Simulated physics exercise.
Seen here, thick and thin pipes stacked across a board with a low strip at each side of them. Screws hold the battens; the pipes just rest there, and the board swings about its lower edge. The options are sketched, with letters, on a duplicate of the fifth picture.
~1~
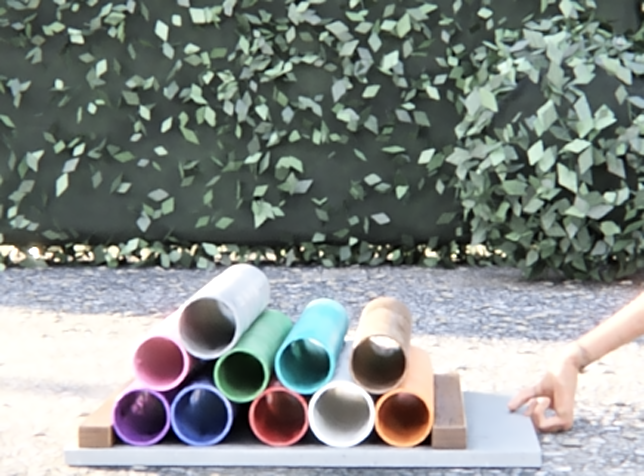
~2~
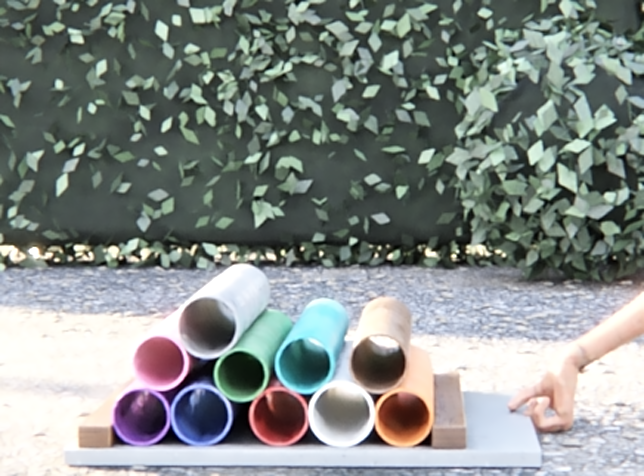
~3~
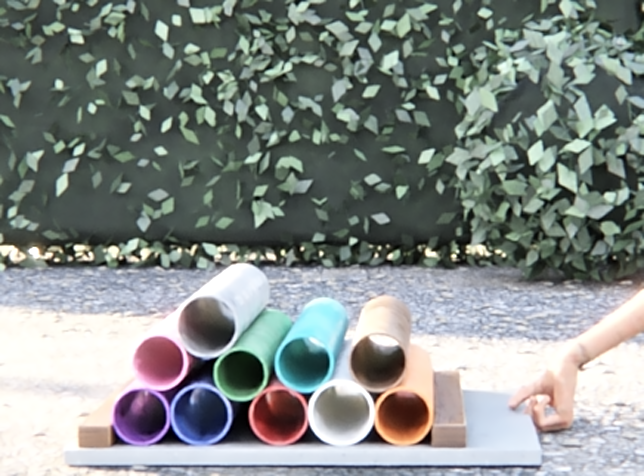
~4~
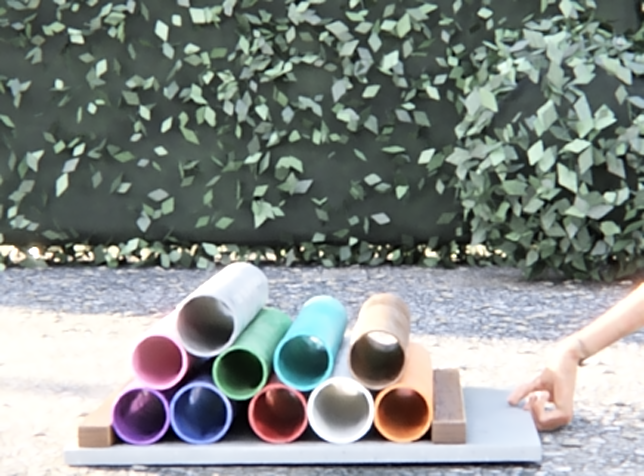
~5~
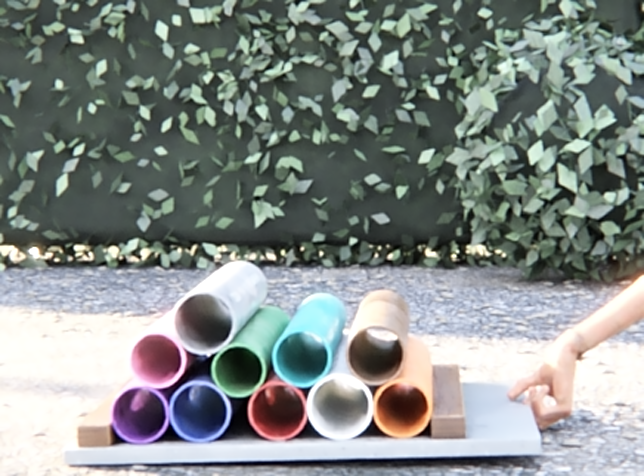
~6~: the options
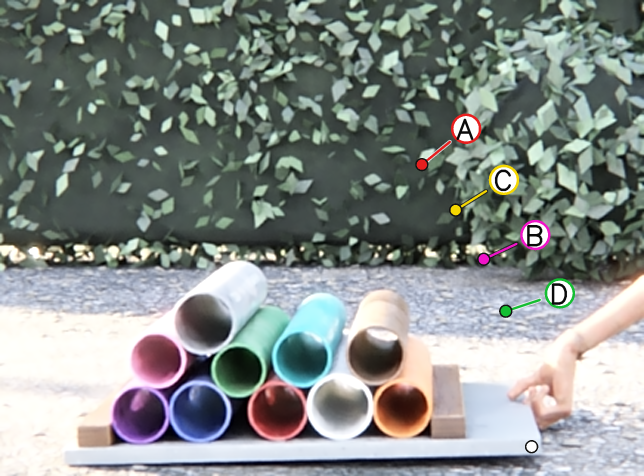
A hand slightly raises the right end of a board stacked with colourful pipes.
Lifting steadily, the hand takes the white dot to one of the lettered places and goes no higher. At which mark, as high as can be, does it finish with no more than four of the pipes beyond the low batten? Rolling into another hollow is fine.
The answer is mark C.
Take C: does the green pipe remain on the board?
No.
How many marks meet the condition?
Three of the four.
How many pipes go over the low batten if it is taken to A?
The count is five.
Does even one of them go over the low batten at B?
Yes, at B.
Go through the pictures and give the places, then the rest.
In the first picture, orange pipe (403, 417); green pipe (241, 375); pink pipe (160, 362).
In the second picture, pink pipe (160, 362); turquoise pipe (305, 364).
In the third picture, board (313, 413); orange pipe (403, 416); brown pipe (378, 362); blue pipe (201, 415).
In the fourth picture, board (313, 411); purple pipe (141, 415); blue pipe (200, 413).
In the fifth picture, board (312, 408); purple pipe (140, 414); blue pipe (200, 412).
On the copy, A at (422, 164); B at (484, 259); C at (455, 210); D at (506, 311); the white dot at (531, 447).
On C. First, board at 18°.
Then, board at 32°.
Finally, board at 32°, four over the low batten (green, pink, turquoise, grey).
By contrast, A five over the low batten; B three over the low batten (green, pink, grey); D two over the low batten (pink, grey).
